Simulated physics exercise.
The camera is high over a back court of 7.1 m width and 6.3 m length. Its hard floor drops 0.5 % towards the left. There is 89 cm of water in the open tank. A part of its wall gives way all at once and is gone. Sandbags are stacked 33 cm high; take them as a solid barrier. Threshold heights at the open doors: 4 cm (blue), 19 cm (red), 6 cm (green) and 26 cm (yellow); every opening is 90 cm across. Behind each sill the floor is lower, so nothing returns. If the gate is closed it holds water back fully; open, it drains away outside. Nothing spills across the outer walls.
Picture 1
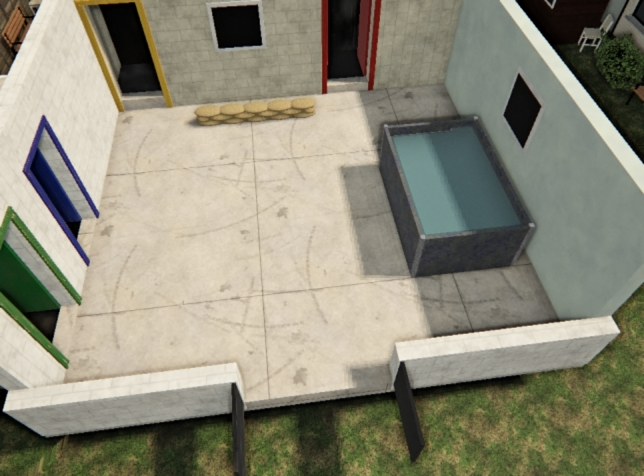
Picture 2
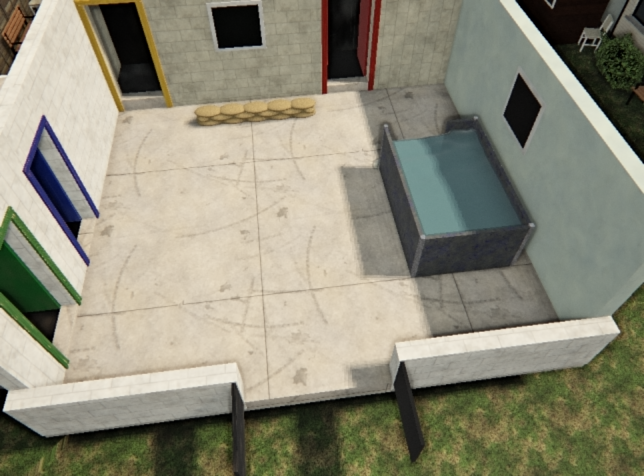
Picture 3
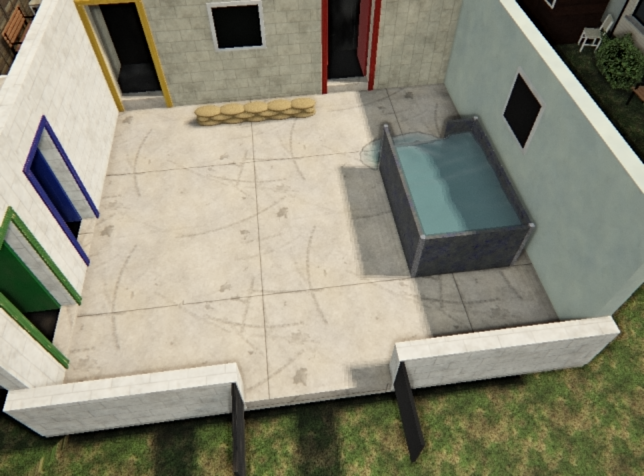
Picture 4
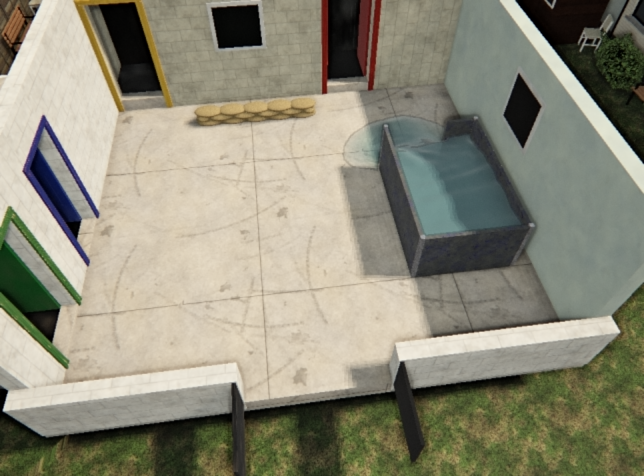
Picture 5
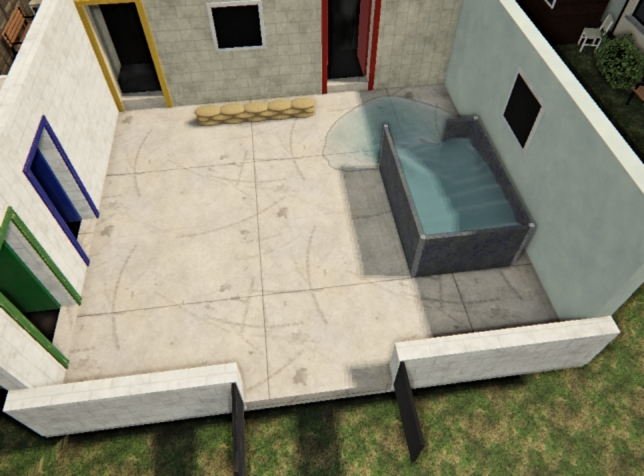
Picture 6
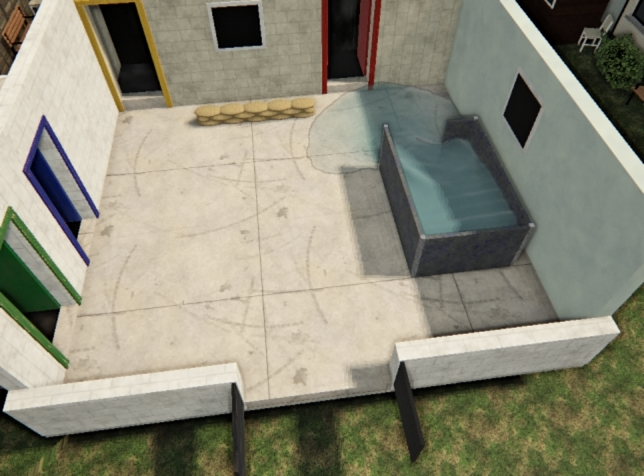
Water pours from the far side of an open tank after part of its wall vanishes, then fans out across the pale court floor toward the back wall and leftward, while the water inside ripples and its level lowers.
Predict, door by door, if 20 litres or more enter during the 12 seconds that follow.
The water let in: At the blue door it passes the limit; at the red door it goes over the limit; at the green door it goes over the limit; at the yellow door it does not reach the limit.
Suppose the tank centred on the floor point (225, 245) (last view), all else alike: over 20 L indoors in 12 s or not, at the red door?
Against that limit: Red below.
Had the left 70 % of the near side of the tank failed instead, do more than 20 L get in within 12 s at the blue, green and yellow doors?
Then: Blue over, green over, yellow below.
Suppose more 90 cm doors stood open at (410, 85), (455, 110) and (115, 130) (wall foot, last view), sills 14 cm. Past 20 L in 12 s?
In turn: Over, above, above.
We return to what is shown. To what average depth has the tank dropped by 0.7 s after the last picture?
About 55 cm.
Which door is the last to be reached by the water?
The green one.
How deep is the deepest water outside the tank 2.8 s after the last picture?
About 35 cm.
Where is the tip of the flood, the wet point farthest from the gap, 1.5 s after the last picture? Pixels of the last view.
At about (171, 108).
Then, 0.7 s after the last picture water covers 20 % of the floor and is deepest (50 cm) near (441, 84); blue door not reached, red door 40 cm at the sill, 61 L in, green door not reached, yellow door not reached.
Then, 1.5 s after the last picture water covers 25 % of the floor and is deepest (42 cm) near (441, 84); blue door not reached, red door 40 cm at the sill, 161 L in, green door not reached, yellow door not reached.
Then, 2.8 s after the last picture water covers 40 % of the floor and is deepest (35 cm) near (120, 112); blue door not reached, red door 27 cm at the sill, 258 L in, green door not reached, yellow door 16 cm at the sill, 0 L in.
Then, 6.3 s after the last picture water covers 80 % of the floor and is deepest (21 cm) near (120, 112); blue door 9 cm at the sill, 17 L in, red door 15 cm at the sill, 285 L in, green door 6 cm at the sill, 0 L in, yellow door 16 cm at the sill, 4 L in.
Then, 11.3 s after the last picture water covers 95 % of the floor and is deepest (14 cm) near (70, 358); blue door 6 cm at the sill, 46 L in, red door 7 cm at the sill, 285 L in, green door 13 cm at the sill, 42 L in, yellow door 10 cm at the sill, 5 L in.
